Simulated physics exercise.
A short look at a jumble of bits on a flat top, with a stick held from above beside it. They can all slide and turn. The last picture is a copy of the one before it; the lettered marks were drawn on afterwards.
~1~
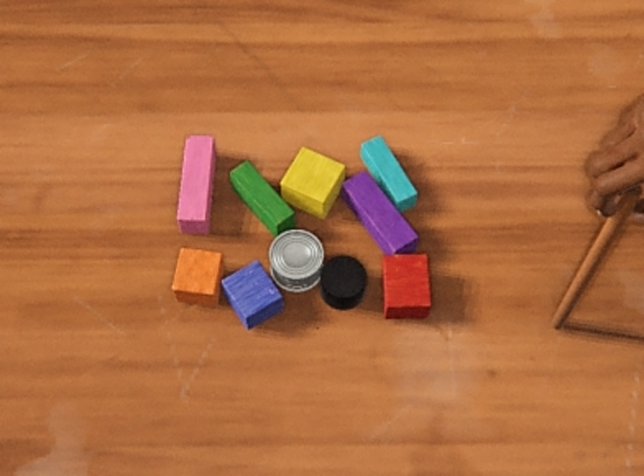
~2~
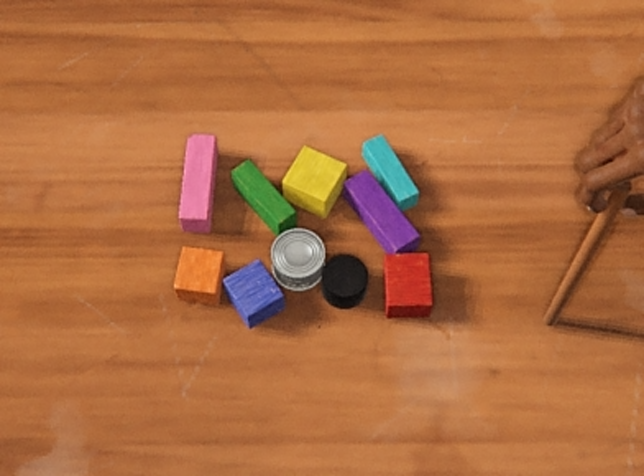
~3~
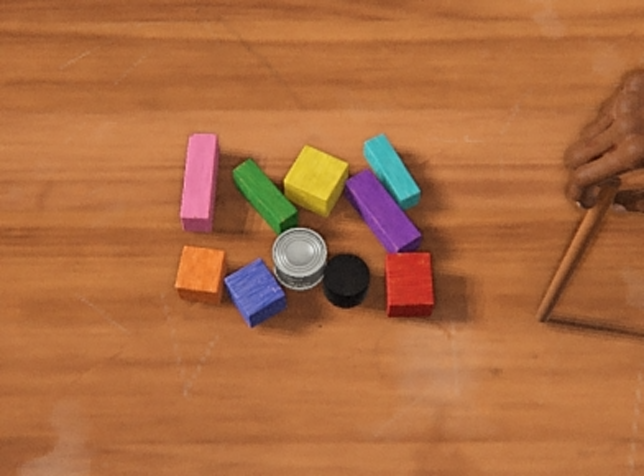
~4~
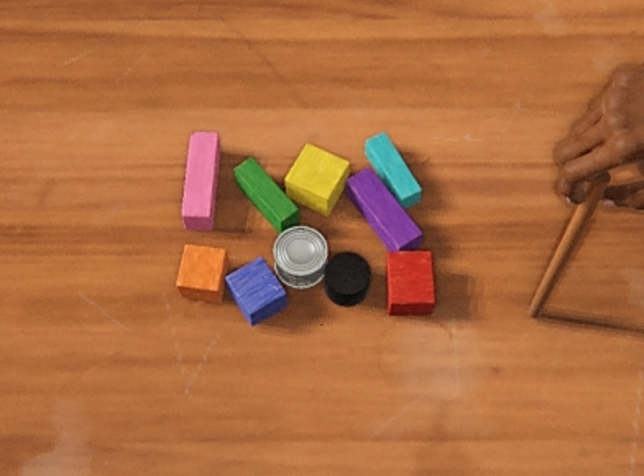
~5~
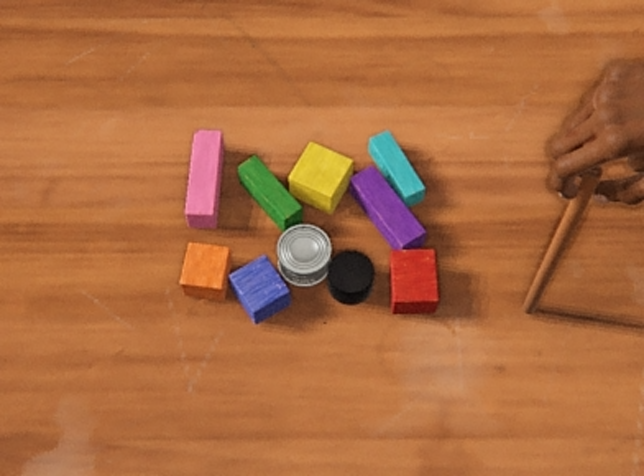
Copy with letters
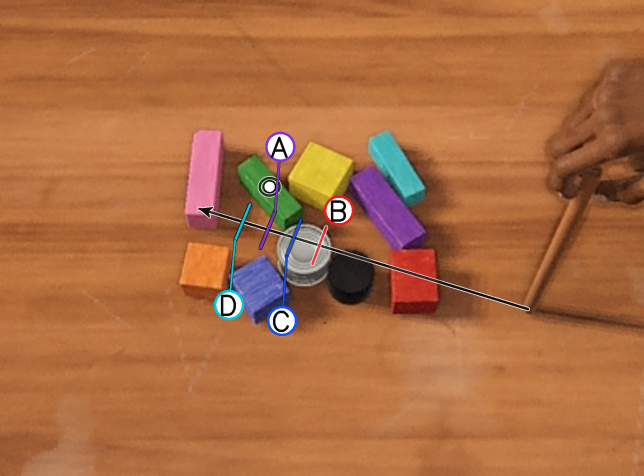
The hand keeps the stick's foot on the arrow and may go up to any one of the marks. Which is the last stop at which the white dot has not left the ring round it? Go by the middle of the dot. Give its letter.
Up to mark C.
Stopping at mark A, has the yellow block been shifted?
No.
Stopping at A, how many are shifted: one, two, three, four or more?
Four or more.
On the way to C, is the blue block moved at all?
Yes.
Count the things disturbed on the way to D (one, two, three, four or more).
Four or more.
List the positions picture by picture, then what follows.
In the first picture, turquoise bar (389, 175); red block (406, 287); grey tin (296, 261).
In the second picture, grey tin (298, 260); green bar (264, 199).
In the third picture, purple bar (382, 215); pink bar (200, 182).
In the fourth picture, black tin (348, 280); blue block (257, 292).
In the fifth picture, yellow block (321, 178); orange block (207, 272); turquoise bar (397, 170).
On the copy, A at (268, 229); B at (320, 245); C at (294, 237); D at (243, 222); the arrow from (528, 309) to (199, 208); the white dot at (269, 187).
On C. First, foot of the stick (441, 284).
Then, foot of the stick (357, 257); red block (365, 285); black tin (311, 303).
Finally, foot of the stick (294, 238); red block (364, 285); black tin (311, 304); the dot is still in its ring.
By contrast, A shifts the dotted thing to (258, 184); B keeps the dot in but is short; D shifts the dotted thing to (249, 175).
